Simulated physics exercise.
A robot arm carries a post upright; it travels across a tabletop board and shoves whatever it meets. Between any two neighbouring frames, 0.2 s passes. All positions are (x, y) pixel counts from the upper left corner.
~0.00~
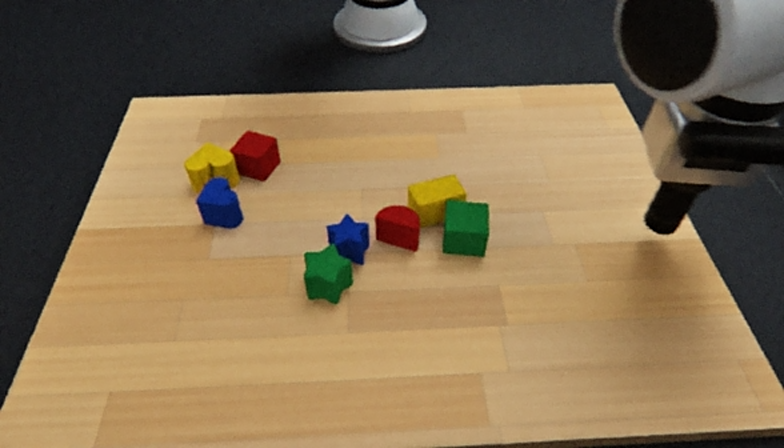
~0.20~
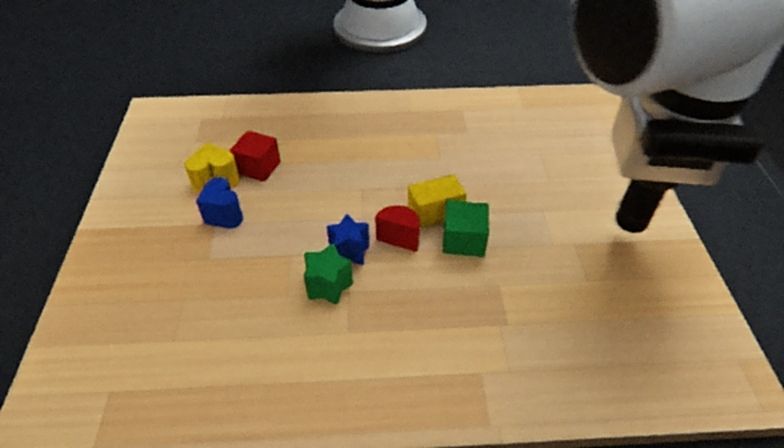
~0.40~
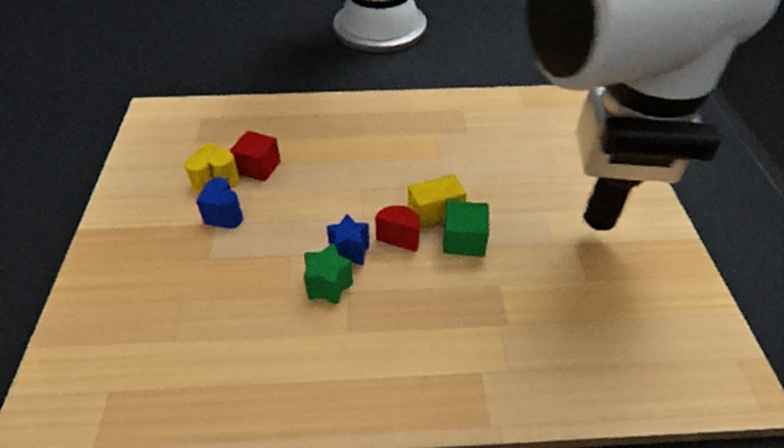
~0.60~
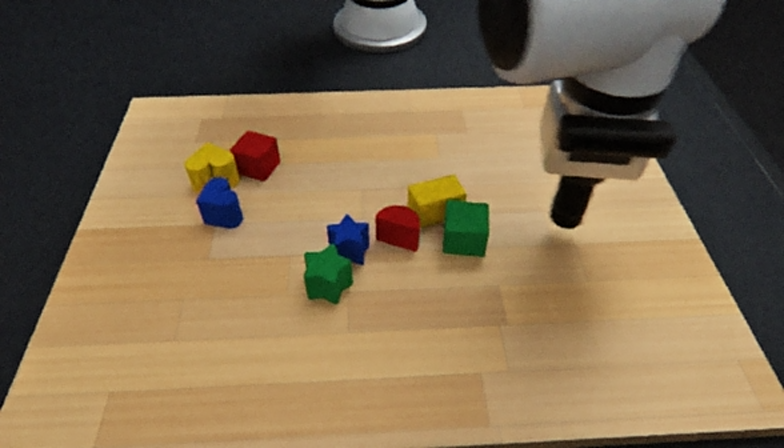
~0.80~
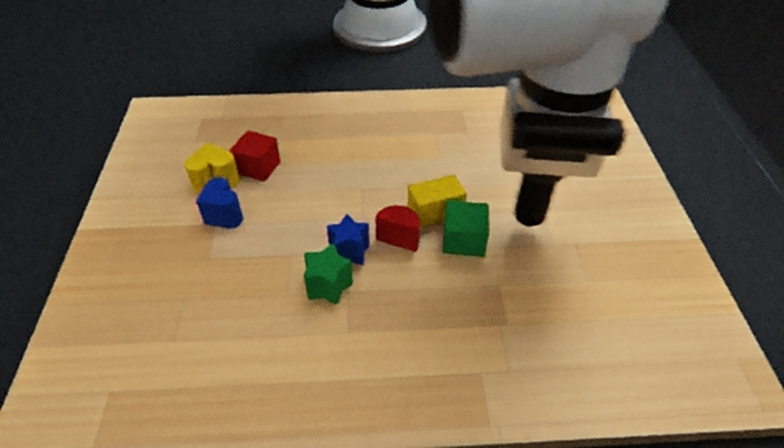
A robot arm with a dark post moving left above a wooden board, while the colourful blocks on it stay still.
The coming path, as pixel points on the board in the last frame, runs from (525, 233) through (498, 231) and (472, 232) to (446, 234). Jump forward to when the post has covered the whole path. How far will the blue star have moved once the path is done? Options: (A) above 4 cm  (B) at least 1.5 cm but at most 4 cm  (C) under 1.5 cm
It's C.
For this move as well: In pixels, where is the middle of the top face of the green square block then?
Its top middle will sit at (418, 227).
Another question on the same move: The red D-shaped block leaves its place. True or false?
Answer: True.
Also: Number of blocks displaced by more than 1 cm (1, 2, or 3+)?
Two blocks, no more.
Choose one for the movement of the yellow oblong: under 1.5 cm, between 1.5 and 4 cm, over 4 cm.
The distance will be below 1.5 cm.
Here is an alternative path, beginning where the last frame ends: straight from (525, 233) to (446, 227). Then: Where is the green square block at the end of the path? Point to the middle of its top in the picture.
The spot you're after is about (423, 224) in the image.
The first path, step by step. Halfway along, post at (487, 215); green square block at (453, 218), turned 15° anticlockwise.
At the end, post at (447, 217); blue star at (342, 228), turned 15° anticlockwise; red D-shaped block at (373, 219), turned 50° clockwise; yellow oblong still; green square block at (418, 227), turned 45° anticlockwise.
